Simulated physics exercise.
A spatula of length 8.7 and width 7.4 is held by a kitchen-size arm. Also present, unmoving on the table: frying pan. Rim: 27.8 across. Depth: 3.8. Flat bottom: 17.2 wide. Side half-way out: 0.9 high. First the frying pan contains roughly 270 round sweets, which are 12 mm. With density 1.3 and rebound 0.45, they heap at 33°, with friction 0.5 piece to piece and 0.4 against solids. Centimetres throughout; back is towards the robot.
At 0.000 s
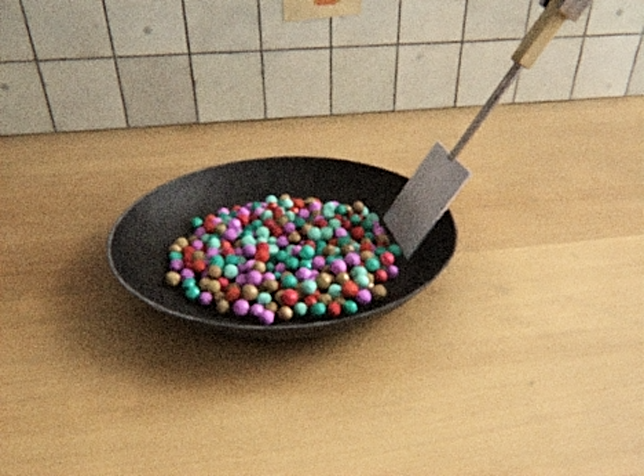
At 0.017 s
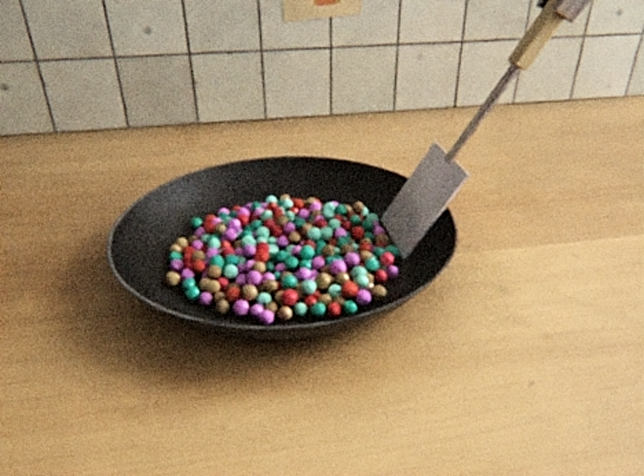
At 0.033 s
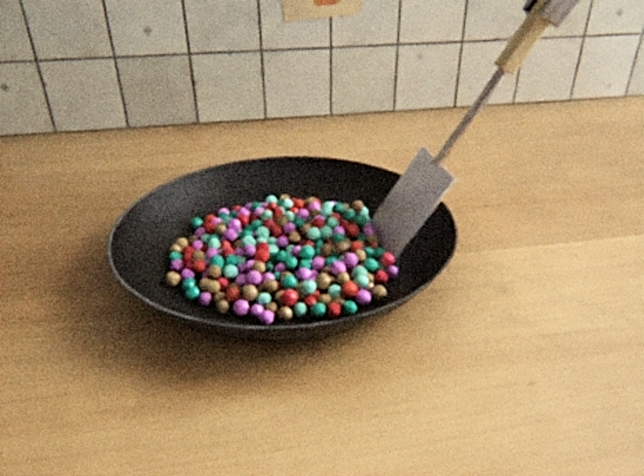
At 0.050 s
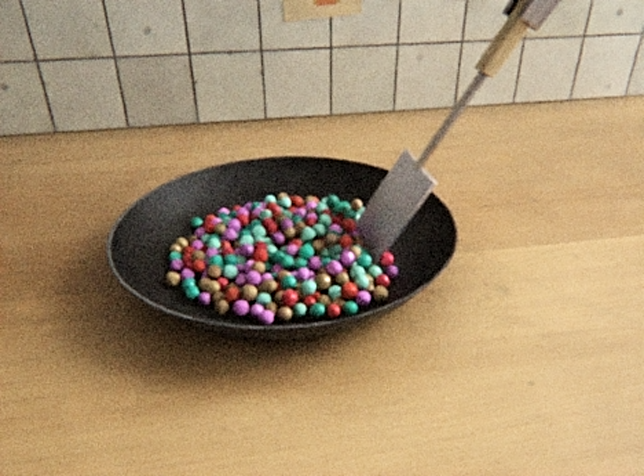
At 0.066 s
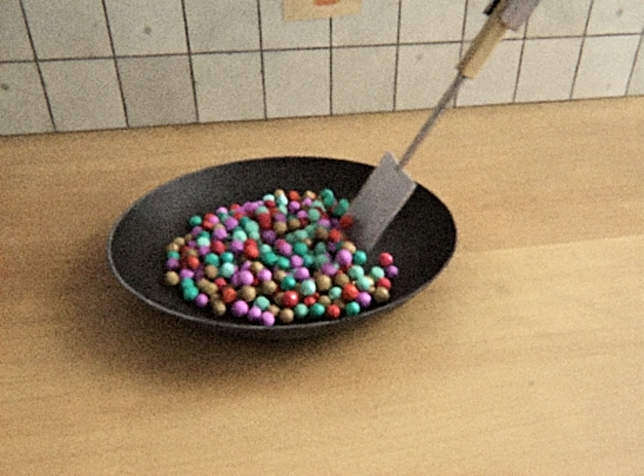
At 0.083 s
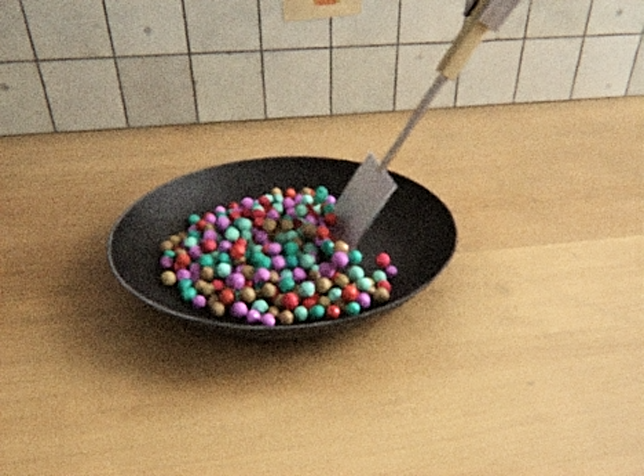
Robot arm holding a metal spatula, sliding its blade leftward through colourful round sweets in a black frying pan on a wooden counter.
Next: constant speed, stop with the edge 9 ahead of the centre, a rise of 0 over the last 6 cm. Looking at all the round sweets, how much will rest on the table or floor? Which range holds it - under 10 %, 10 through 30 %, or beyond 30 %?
The range 10 through 30 % holds it.
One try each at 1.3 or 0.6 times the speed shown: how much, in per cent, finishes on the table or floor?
Some 20 per cent, then some 5 per cent, on the table or floor.
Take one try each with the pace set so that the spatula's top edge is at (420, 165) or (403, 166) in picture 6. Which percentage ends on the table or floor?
About 5 and 5 percent.
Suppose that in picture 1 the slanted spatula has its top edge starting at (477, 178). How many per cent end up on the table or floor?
Roughly 10 percent ends on the table or floor.
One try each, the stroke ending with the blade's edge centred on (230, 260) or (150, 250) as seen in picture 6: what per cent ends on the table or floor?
Some 0 and 35 per cent.
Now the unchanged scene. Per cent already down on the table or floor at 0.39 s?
About 10 per cent.
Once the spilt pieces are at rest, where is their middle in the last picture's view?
Around pixel (56, 272).
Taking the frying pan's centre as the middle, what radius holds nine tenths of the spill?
I'd put it at about 30 centimetres.
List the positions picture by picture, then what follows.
Spatula top edge at (454, 156), sloping 58°; upper third of the load around (289, 238), from x 170 to 395, top at y 200; 274 in the frying pan, in the first frame.
Spatula top edge at (451, 157), sloping 58°; upper third of the load around (289, 238), from x 170 to 390, top at y 200, in the second frame.
Spatula top edge at (438, 161), sloping 58°; upper third of the load around (289, 238), from x 170 to 390, top at y 200, in the third frame.
Spatula top edge at (420, 165), sloping 58°; upper third of the load around (293, 236), from x 170 to 390, top at y 200, in the fourth frame.
Spatula top edge at (401, 166), sloping 58°; upper third of the load around (288, 236), from x 170 to 390, top at y 195, in the fifth frame.
Spatula top edge at (382, 168), sloping 58°; upper third of the load around (288, 234), from x 165 to 390, top at y 195; 274 in the frying pan, in the sixth frame.
By 0.13 s, sloping 58°, highest piece 4 above the table; 274 in the frying pan.
By 0.17 s, sloping 58°, highest piece 4 above the table; 274 in the frying pan.
By 0.39 s, sloping 58°, highest piece 5 above the table; 239 in the frying pan, 33 on the table or floor, 2 on the blade or in flight.
By 1.44 s, sloping 58°, highest piece 4 above the table; 238 in the frying pan, 36 on the table or floor.
Final count, 238 in the frying pan, 36 on the table or floor. That is 13 % on the table or floor.
